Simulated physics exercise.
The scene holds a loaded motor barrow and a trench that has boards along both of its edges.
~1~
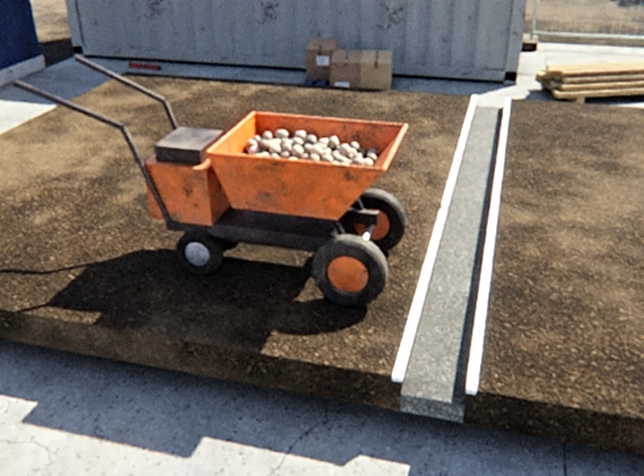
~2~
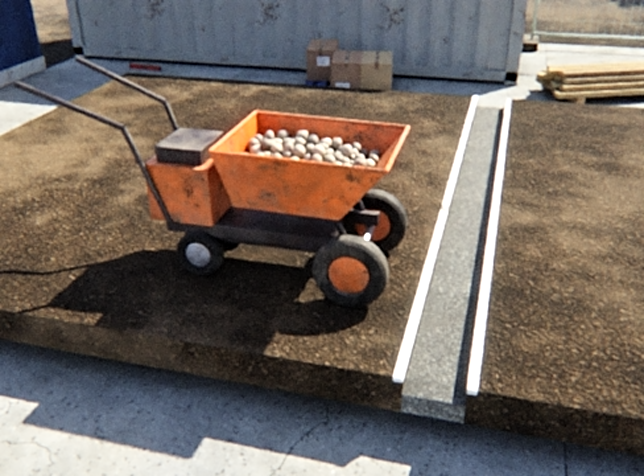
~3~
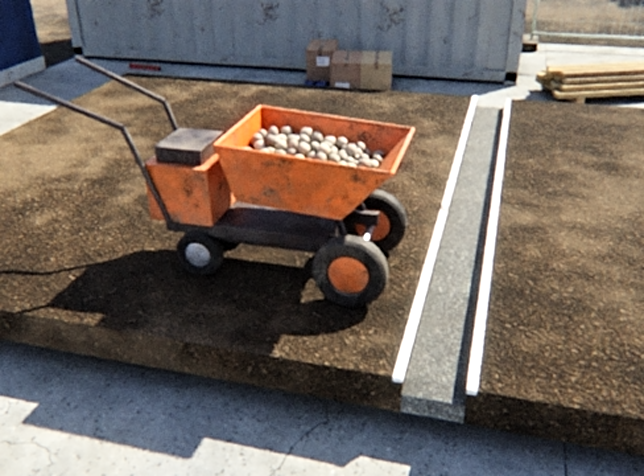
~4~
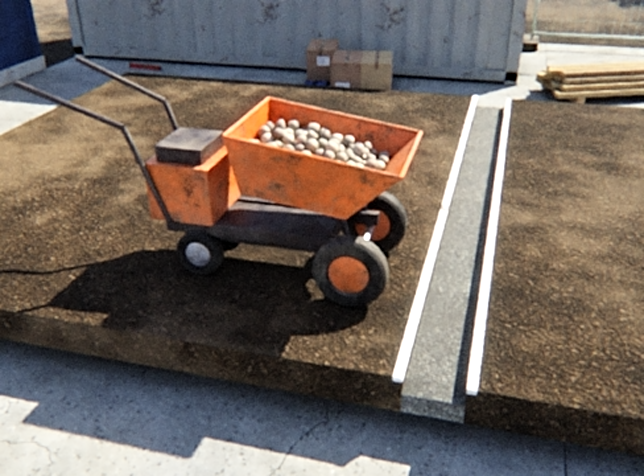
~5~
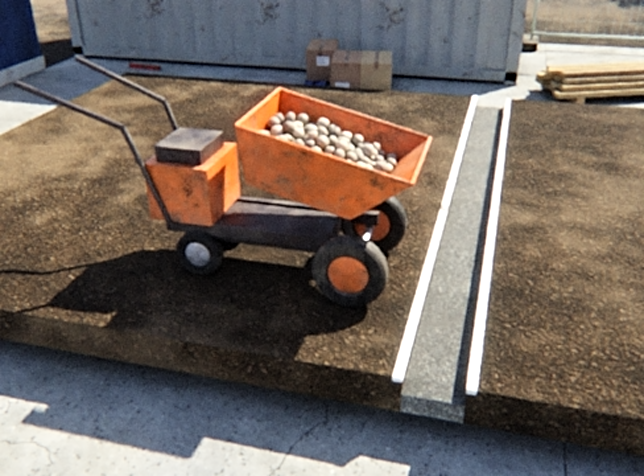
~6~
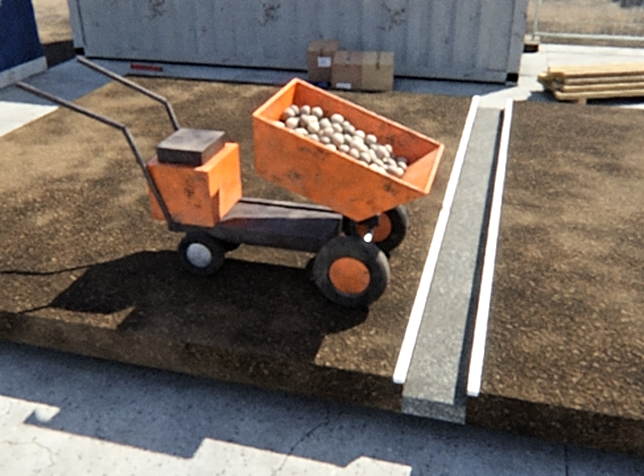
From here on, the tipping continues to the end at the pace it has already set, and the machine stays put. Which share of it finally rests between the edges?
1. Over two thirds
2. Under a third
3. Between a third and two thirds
2.
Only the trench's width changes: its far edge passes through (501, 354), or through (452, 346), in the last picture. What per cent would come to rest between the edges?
About 40 and 0 per cent.
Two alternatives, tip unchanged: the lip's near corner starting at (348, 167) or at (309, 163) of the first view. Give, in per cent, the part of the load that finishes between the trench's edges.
Approximately 60 per cent and 60 per cent, in that order.
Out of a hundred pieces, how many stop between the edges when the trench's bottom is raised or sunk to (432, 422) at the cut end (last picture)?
Estimate: Approx. 20 %.
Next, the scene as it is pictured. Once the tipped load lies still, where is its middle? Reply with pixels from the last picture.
The centre comes to rest close to (522, 293).
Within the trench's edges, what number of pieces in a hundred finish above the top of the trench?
Close to 20 per cent.
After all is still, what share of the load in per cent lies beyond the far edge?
Share of load: Near 80 %.
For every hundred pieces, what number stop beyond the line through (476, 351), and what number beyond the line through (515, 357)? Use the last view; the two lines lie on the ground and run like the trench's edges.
About 80 and 50 %.
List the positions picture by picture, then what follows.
In the first picture, lip of the skip at (383, 170), level; top of the load at (297, 153), river pebbles; first edge of the trench at (408, 338); far edge at (476, 349), the trench under half as wide as the skip, and shallow for its width.
In the second picture, lip of the skip at (386, 172), level; top of the load at (299, 152).
In the third picture, lip of the skip at (391, 174), tipped barely; top of the load at (291, 150).
In the fourth picture, lip of the skip at (400, 178), tipped a little; top of the load at (298, 145).
In the fifth picture, lip of the skip at (411, 185), tipped a little; top of the load at (288, 141).
In the sixth picture, lip of the skip at (425, 194), tipped clearly; top of the load at (301, 134); first edge of the trench at (409, 340); far edge at (478, 350).
Soon after the last picture, skip tipped steeply; all in the skip.
A little later, skip tipped right over; about two thirds in the skip; a stray few in or heaped over the trench; about a third beyond it; a stray few falling.
Later still, skip tipped right over; a small part in the skip; a small part in or heaped over the trench; most beyond it.
At rest, skip tipped right over; a small part in the skip; a small part in or heaped over the trench; most beyond it.
